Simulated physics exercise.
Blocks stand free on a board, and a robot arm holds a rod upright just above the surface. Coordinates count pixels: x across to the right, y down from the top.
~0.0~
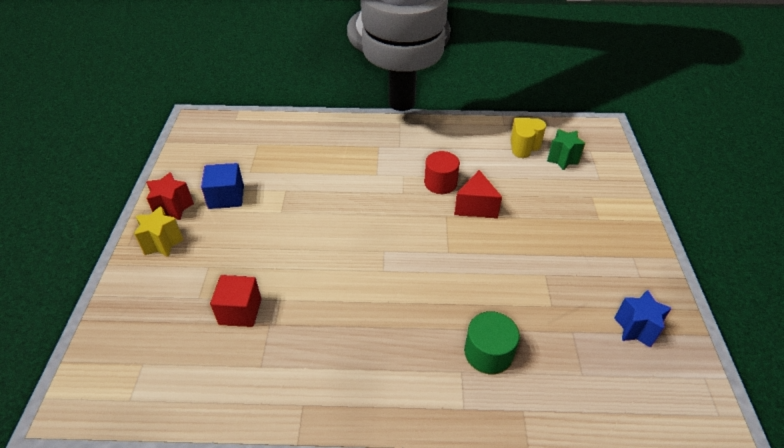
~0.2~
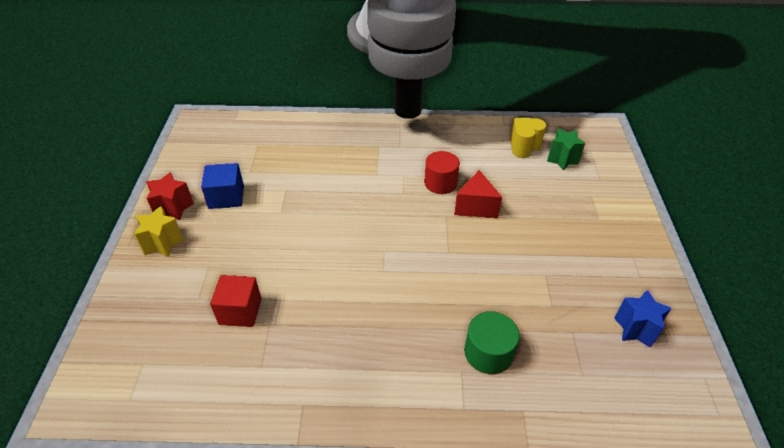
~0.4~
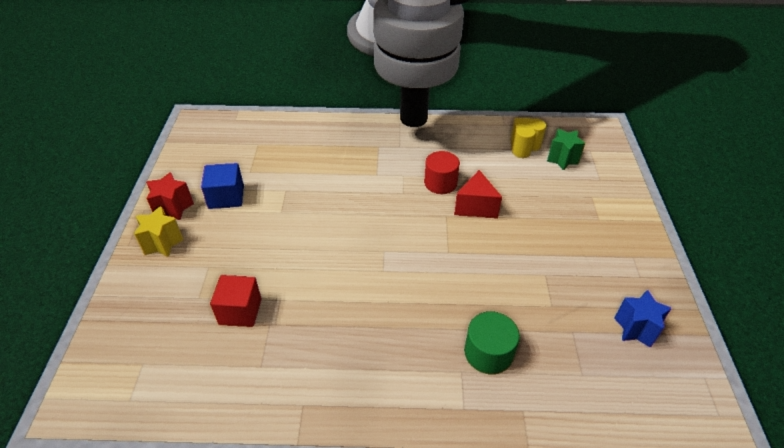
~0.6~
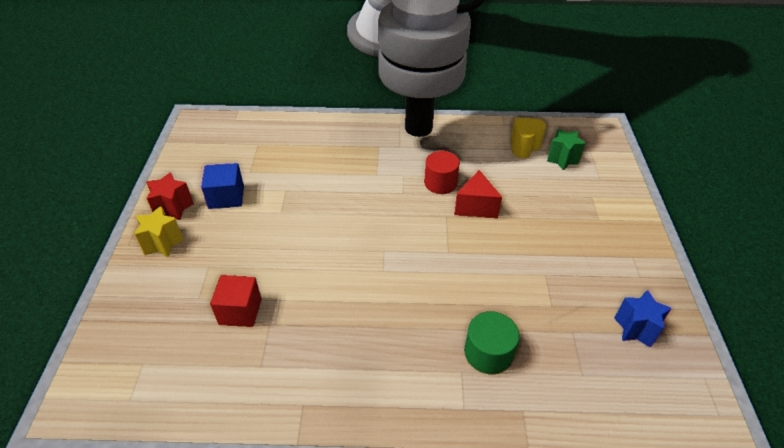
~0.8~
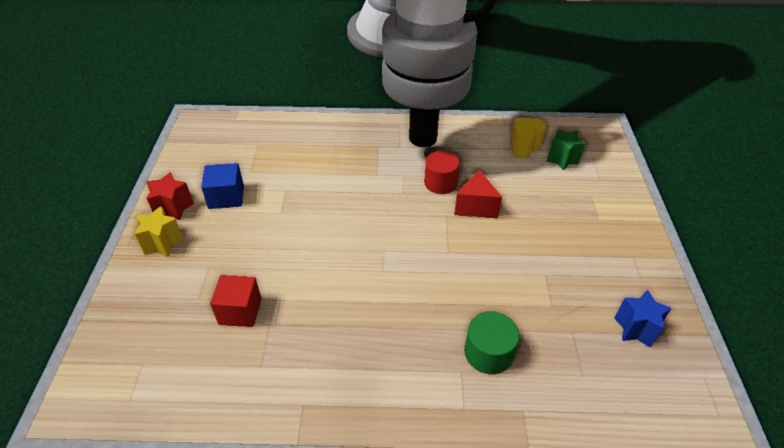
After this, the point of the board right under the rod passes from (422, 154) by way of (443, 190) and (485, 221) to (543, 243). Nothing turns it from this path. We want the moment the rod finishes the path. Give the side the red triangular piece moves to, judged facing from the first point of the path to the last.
Pushed left.
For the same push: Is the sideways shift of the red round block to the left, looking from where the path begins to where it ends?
My answer is no.
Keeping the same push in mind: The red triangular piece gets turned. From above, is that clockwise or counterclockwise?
Looking from above, the answer is counterclockwise.
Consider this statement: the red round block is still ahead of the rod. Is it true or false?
That claim is false.
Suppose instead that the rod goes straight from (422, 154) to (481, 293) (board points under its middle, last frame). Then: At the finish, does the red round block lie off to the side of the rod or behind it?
I believe so.
The first path, step by step. One third of the way, rod (445, 174); red round block (463, 188); red triangular piece (494, 196), turned 20° anticlockwise.
Two thirds of the way, rod (488, 206); red round block (487, 225); red triangular piece (520, 204), turned 30° anticlockwise.
At the end, rod (548, 227); red round block (491, 229); red triangular piece (580, 217), turned 55° anticlockwise.
